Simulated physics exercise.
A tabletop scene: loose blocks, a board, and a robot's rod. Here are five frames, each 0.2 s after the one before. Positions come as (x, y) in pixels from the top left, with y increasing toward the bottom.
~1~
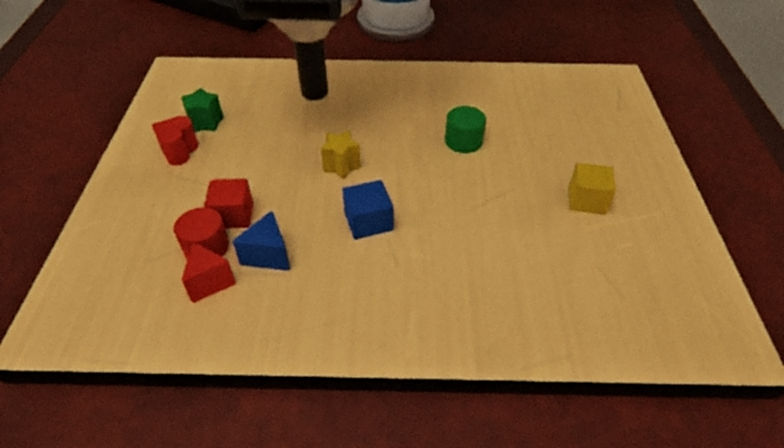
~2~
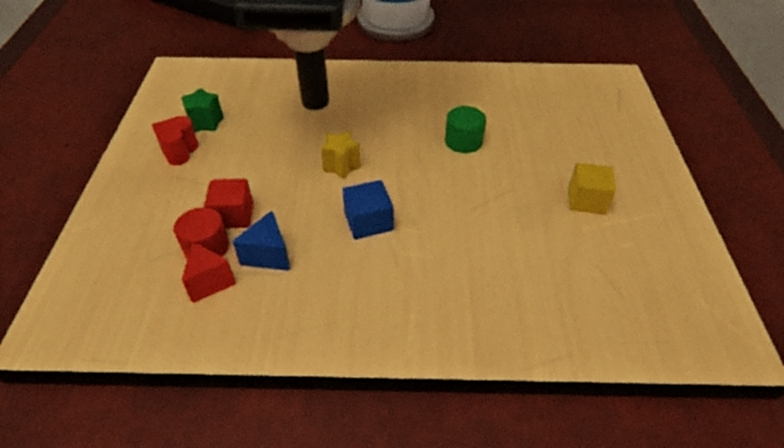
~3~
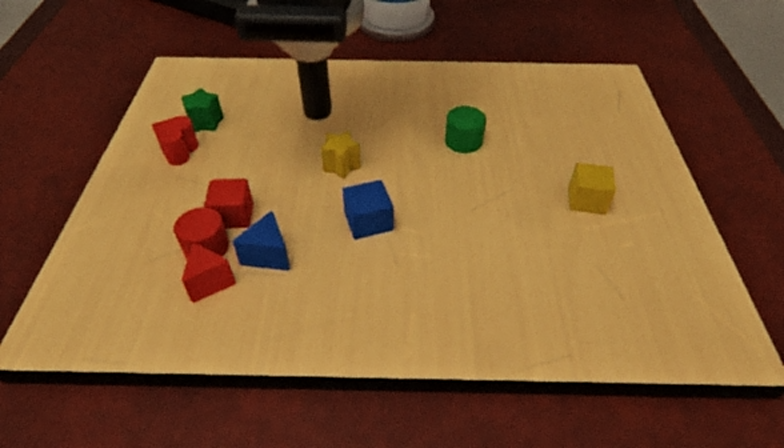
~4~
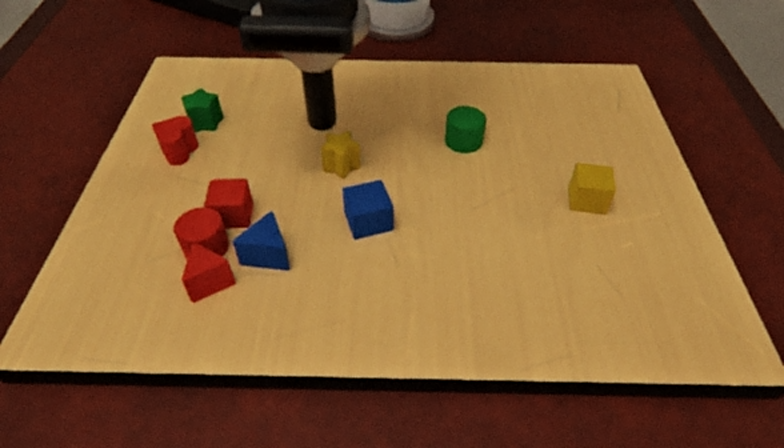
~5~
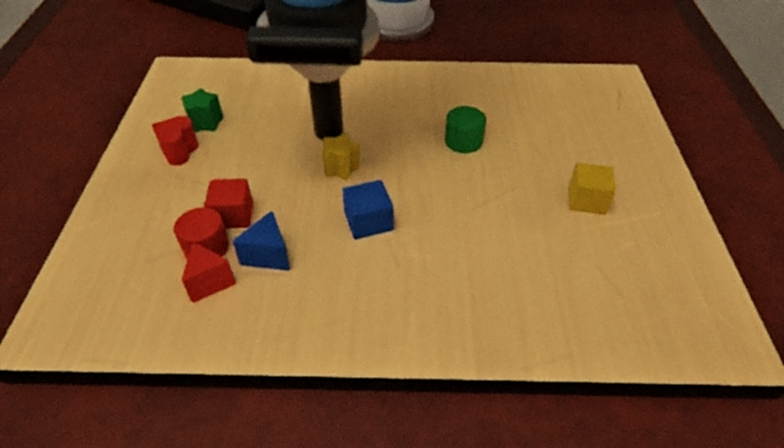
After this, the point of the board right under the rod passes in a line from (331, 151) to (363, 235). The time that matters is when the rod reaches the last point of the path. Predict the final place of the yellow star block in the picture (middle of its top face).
Around (374, 234).
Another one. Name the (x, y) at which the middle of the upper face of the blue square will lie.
The answer is (407, 256).
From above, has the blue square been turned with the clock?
Final answer: No.
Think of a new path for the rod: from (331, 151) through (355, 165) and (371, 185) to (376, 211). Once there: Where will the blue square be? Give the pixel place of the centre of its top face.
The spot you're after is about (369, 241) in the image.
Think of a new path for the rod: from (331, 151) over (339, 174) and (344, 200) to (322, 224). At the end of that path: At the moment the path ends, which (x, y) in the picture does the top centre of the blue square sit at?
The top centre is at (383, 228).
What follows on the original path. One third of the way, rod at (339, 159); yellow star block at (350, 171).
Two thirds of the way, rod at (350, 187); yellow star block at (362, 201); blue square at (387, 228), turned 20° anticlockwise.
At the end, rod at (362, 218); blue three-sided block still; yellow star block at (374, 234); blue square at (407, 256), turned 40° anticlockwise.
